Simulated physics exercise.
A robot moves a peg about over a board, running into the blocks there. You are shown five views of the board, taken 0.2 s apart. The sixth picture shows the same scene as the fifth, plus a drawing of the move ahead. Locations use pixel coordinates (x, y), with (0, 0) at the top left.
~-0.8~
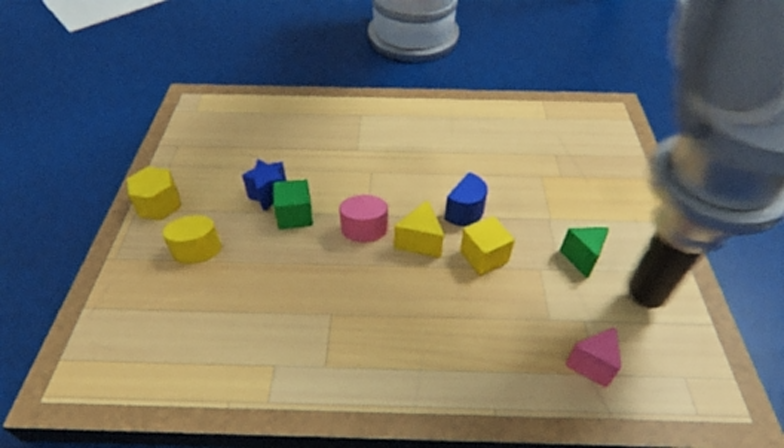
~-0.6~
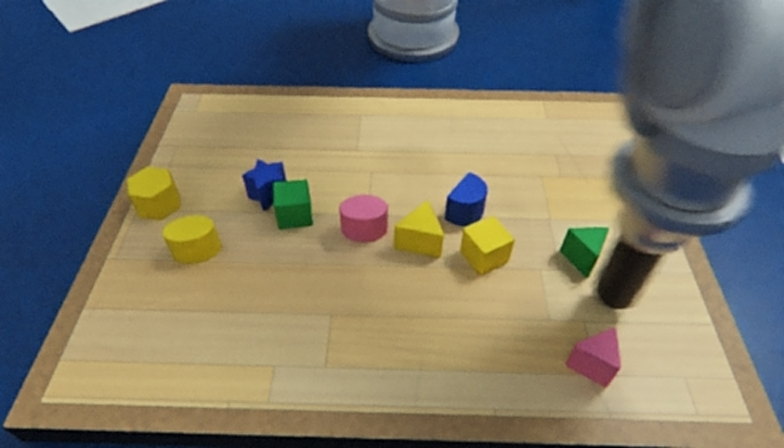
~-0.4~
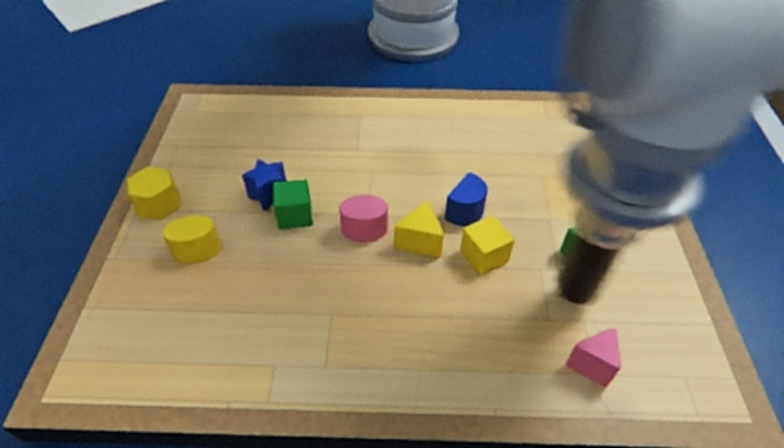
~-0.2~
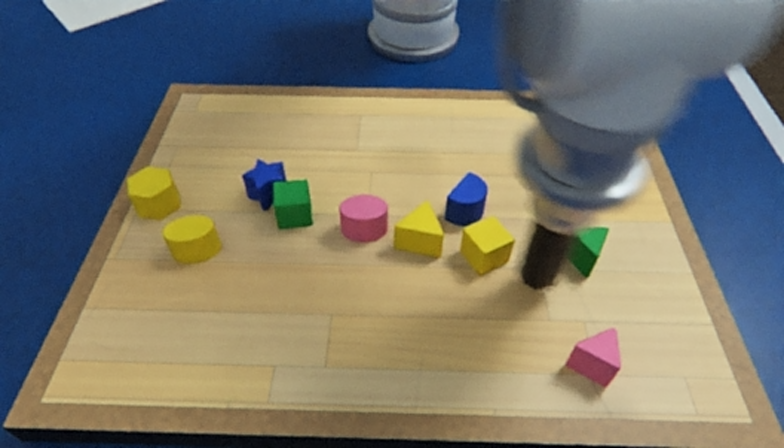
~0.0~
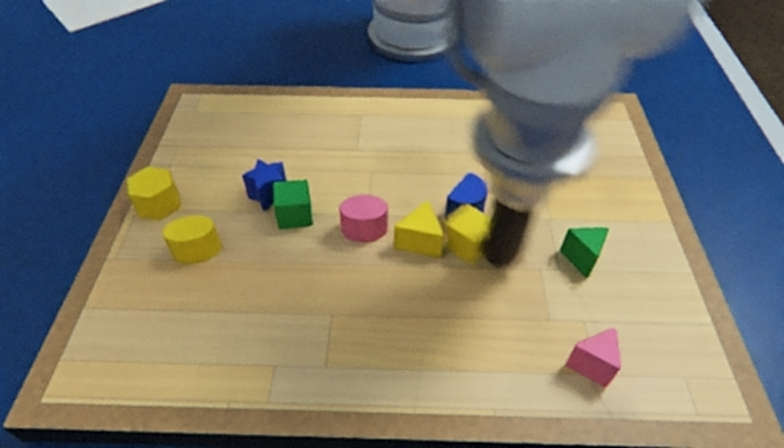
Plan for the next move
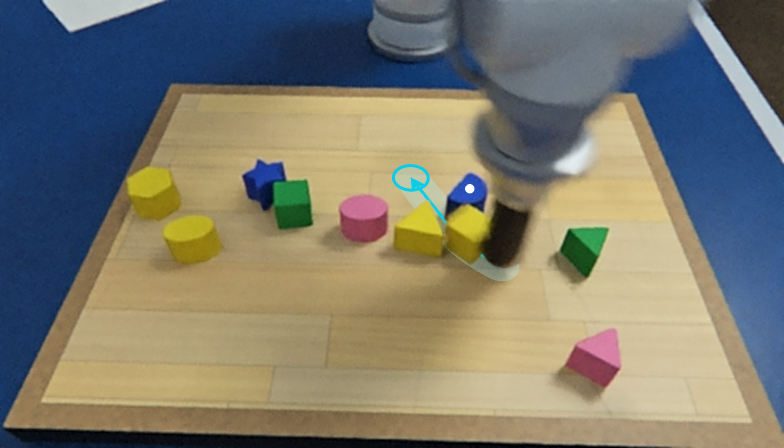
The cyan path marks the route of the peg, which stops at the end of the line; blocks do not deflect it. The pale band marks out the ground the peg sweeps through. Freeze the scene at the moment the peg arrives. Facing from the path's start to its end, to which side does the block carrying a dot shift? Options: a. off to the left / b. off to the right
Option b.
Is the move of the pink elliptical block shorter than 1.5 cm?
I believe so.
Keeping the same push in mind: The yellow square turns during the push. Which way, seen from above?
From above, the turn goes anticlockwise.
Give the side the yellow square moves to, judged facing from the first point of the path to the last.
Slides left.
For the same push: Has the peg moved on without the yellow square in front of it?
Short answer: Yes.
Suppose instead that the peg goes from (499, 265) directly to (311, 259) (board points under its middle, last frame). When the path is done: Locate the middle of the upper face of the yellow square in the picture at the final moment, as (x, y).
Near (438, 209).
Path on the board, from (499, 265) over (446, 222) to (411, 178); the dot is on the blue half-round block.
What follows on the original path. One third of the way, peg (462, 225); yellow triangle (409, 216), turned 25° anticlockwise; blue half-round block (465, 183), turned 30° clockwise; yellow square (431, 198).
Two thirds of the way, peg (435, 193); yellow triangle (409, 216), turned 25° anticlockwise; blue half-round block (461, 166), turned 95° clockwise; yellow square (399, 176), turned 40° anticlockwise.
At the end, peg (411, 164); pink elliptical block in place; yellow triangle (409, 216), turned 25° anticlockwise; blue half-round block (461, 165), turned 100° clockwise; yellow square (384, 170), turned 70° anticlockwise.
